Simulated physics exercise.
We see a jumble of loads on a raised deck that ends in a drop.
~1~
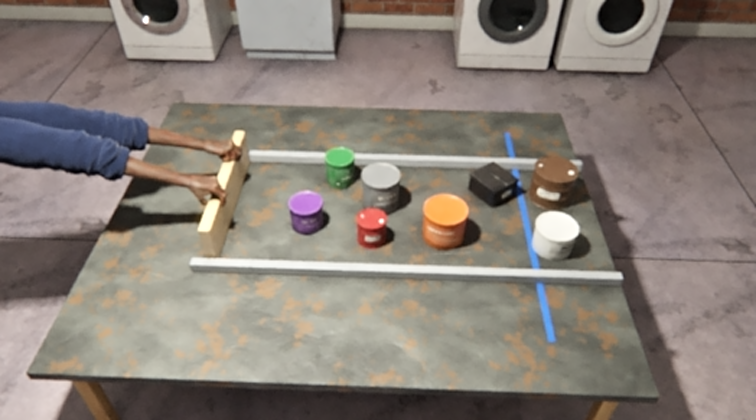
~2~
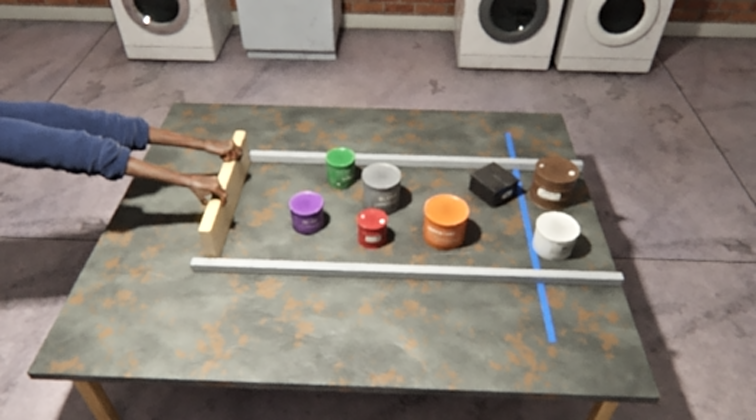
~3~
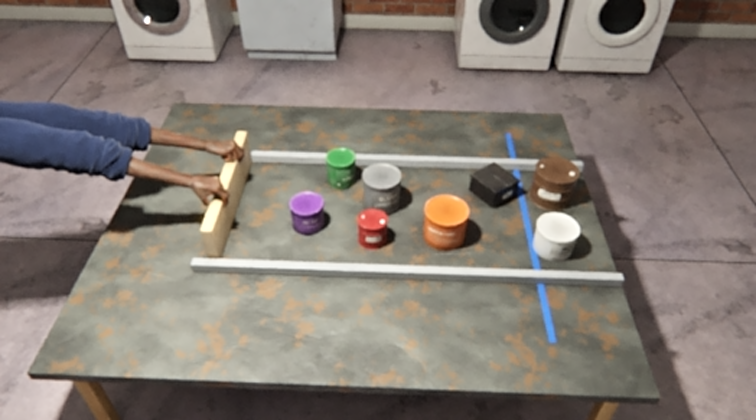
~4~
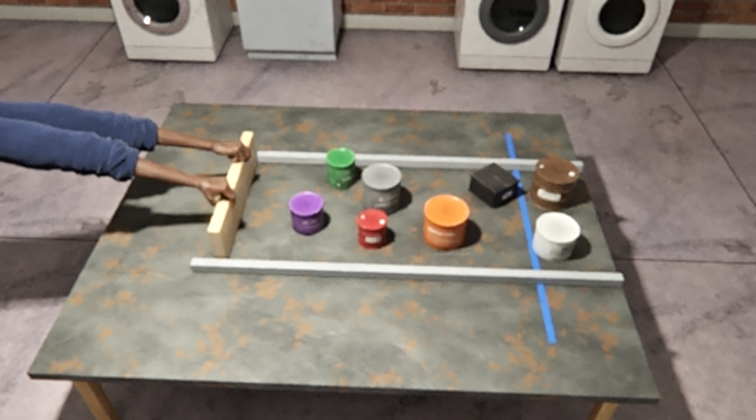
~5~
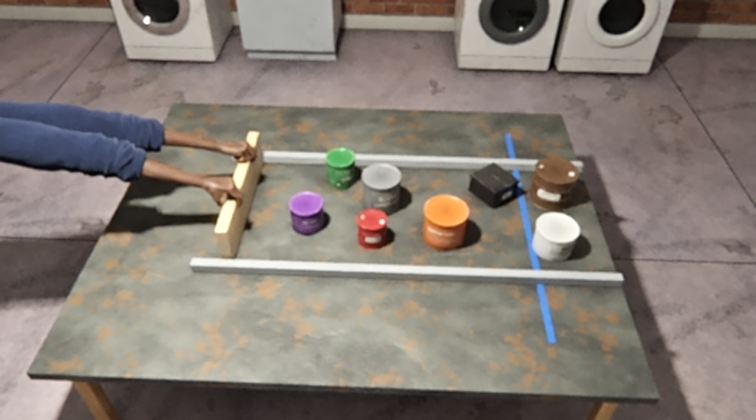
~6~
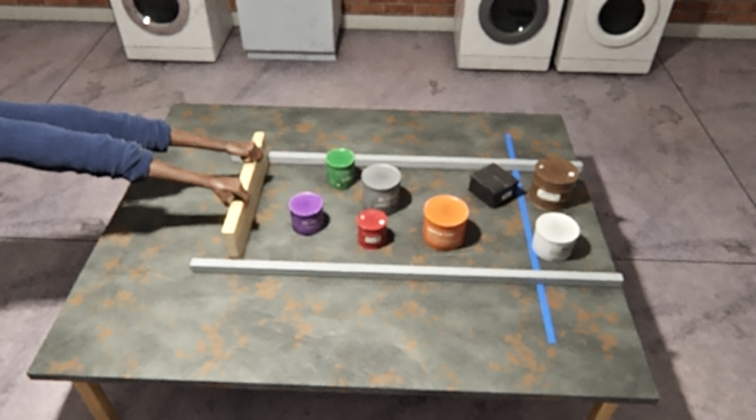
A yellow plank slid slowly a short way right across the table, pushed by two hands between two pale rails, while the colourful pails, a black box and the blue tape stayed still.
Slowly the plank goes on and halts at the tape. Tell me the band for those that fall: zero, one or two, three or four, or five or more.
The number that fall off is one or two.
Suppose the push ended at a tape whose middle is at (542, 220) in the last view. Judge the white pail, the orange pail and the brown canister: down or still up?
The white pail is lost, the orange pail stays on, the brown canister drops off.
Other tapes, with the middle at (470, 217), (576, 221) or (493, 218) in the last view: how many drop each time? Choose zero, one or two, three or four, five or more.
Taking them in turn, none; three or four; none.
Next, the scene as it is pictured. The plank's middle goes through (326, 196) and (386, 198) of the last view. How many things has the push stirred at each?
By then 2, and 4.
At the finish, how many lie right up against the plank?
4 of them.
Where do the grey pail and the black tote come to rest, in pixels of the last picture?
Near (546, 197) and (562, 186).
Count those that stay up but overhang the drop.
The number is 0.
A little later, none off yet; brown canister at rest near (553, 184); white pail at rest near (555, 238); black tote at rest near (493, 186).
When it is over, the number that fall off is one or two; down, white pail and brown canister.
